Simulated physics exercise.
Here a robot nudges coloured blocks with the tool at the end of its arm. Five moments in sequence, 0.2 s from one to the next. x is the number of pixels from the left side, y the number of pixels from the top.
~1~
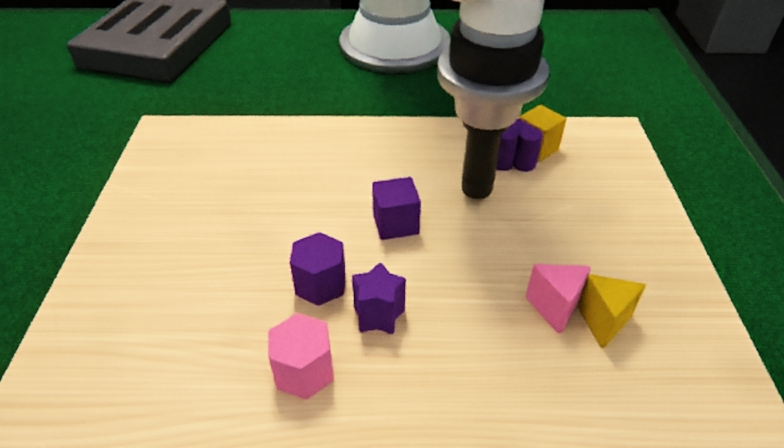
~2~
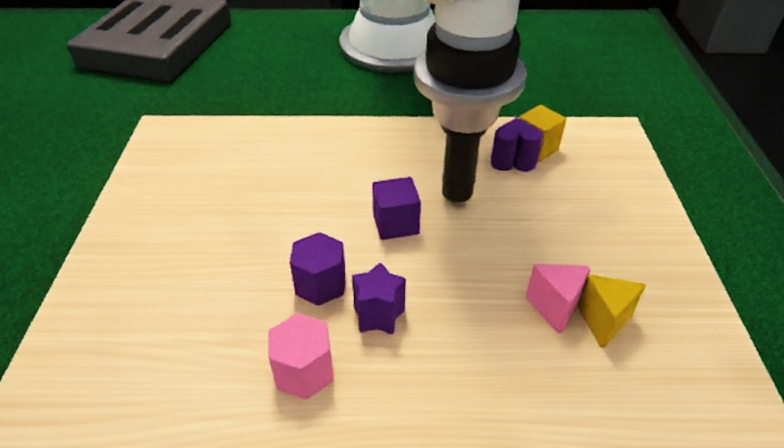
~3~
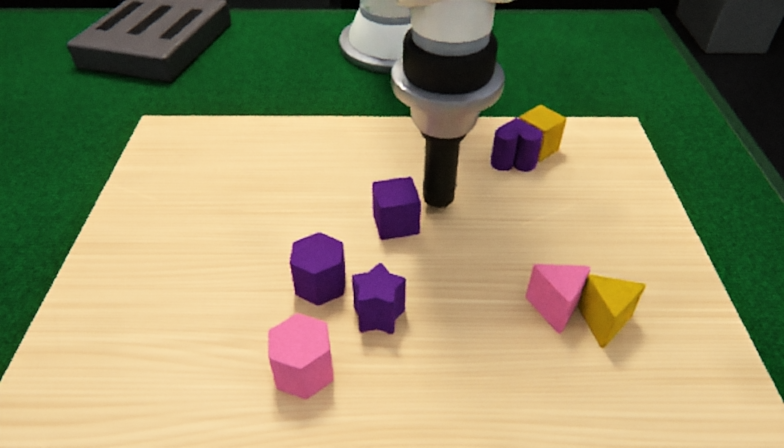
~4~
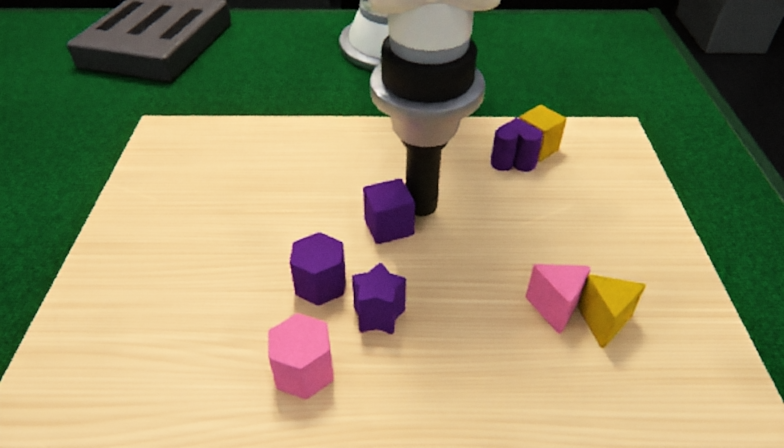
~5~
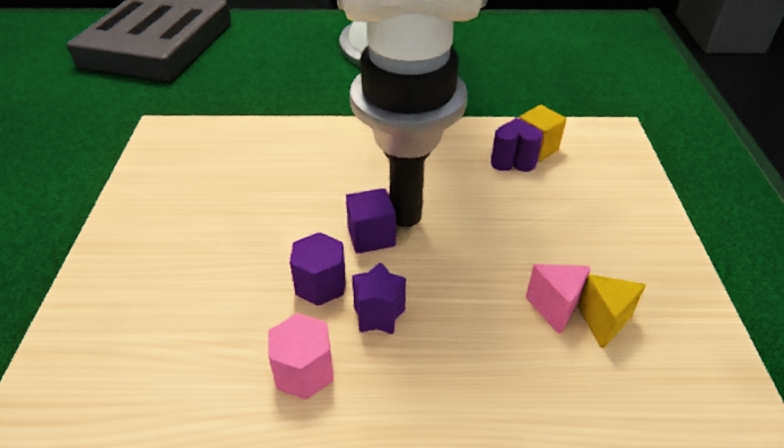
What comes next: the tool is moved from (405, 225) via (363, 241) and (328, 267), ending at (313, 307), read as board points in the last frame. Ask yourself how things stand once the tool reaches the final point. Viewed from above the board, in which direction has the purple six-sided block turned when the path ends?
Answer: Anticlockwise.
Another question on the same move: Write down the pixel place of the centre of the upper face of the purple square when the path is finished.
Located at (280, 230).
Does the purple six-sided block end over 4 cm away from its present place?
It seems so.
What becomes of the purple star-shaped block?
The answer is that it remains undisturbed.
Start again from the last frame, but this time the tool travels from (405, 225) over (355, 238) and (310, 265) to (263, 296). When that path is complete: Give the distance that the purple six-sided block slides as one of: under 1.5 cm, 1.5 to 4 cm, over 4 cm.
Upwards of 4 cm.
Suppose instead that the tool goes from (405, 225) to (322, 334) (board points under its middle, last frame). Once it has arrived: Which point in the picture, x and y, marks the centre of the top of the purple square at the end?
My best guess is (343, 214).
The first path, step by step. One third of the way, tool at (362, 233); purple six-sided block at (308, 258), turned 25° anticlockwise; purple square at (323, 219).
Two thirds of the way, tool at (327, 259); purple six-sided block at (299, 266), turned 45° anticlockwise; purple square at (282, 229).
At the end, tool at (312, 299); purple six-sided block at (269, 300), turned 50° anticlockwise; purple square at (280, 230), turned 15° clockwise; purple star-shaped block still.
